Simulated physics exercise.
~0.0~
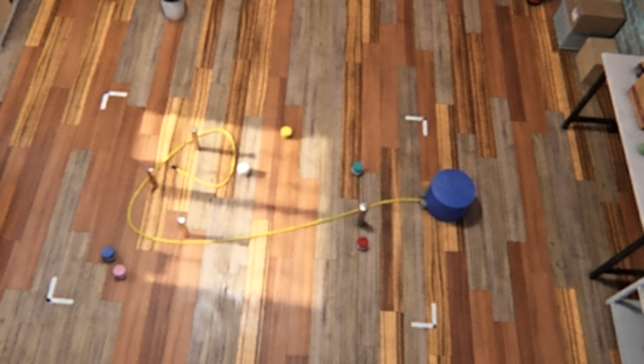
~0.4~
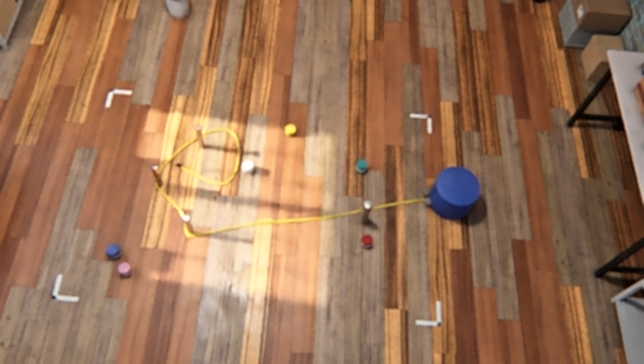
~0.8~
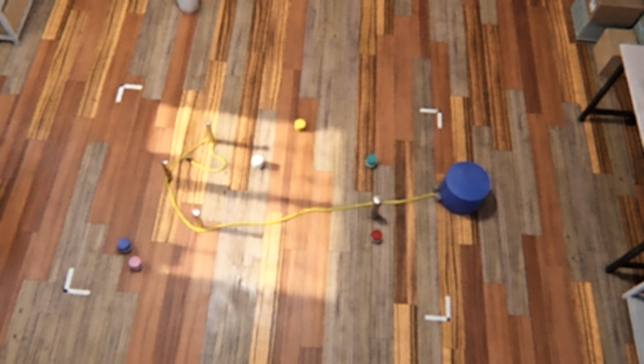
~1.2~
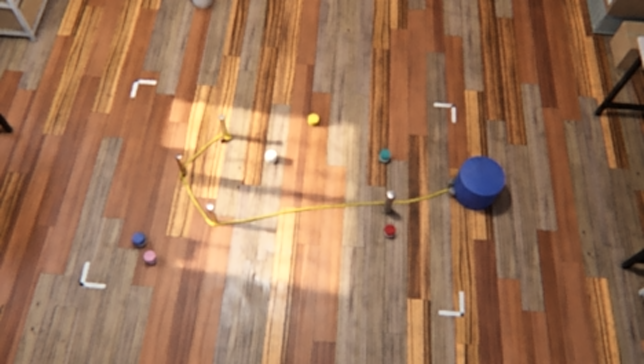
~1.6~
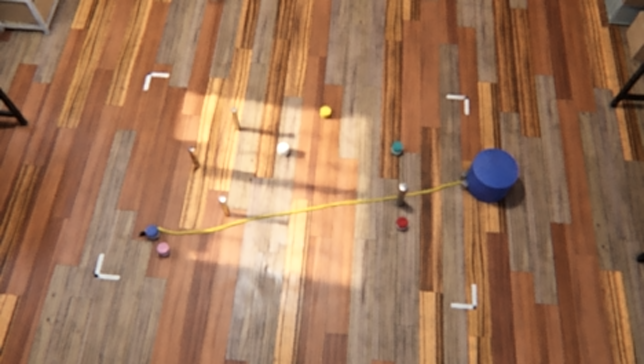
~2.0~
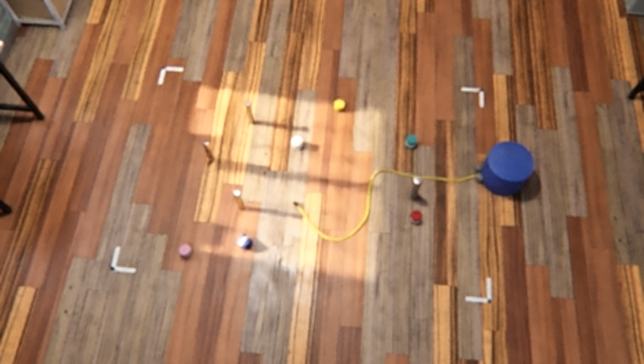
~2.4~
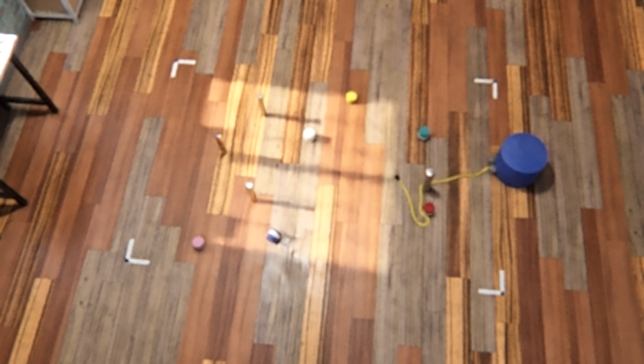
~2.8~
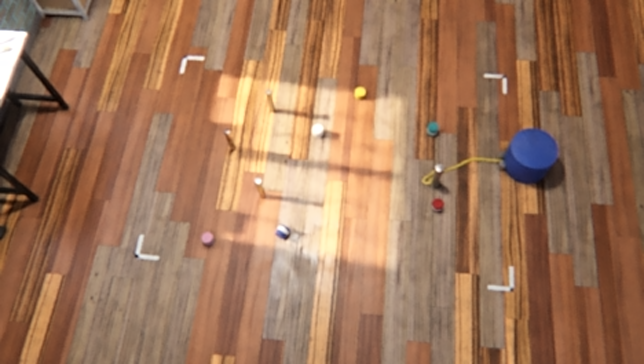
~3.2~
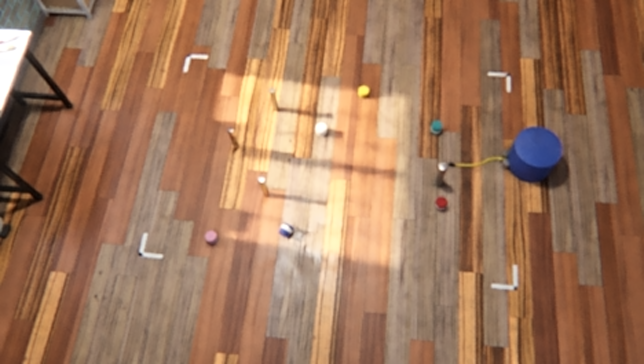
Yellow lead reeling in rightward past posts, shifting a pink tin, tipping a blue canister, and stopping with a short end out.
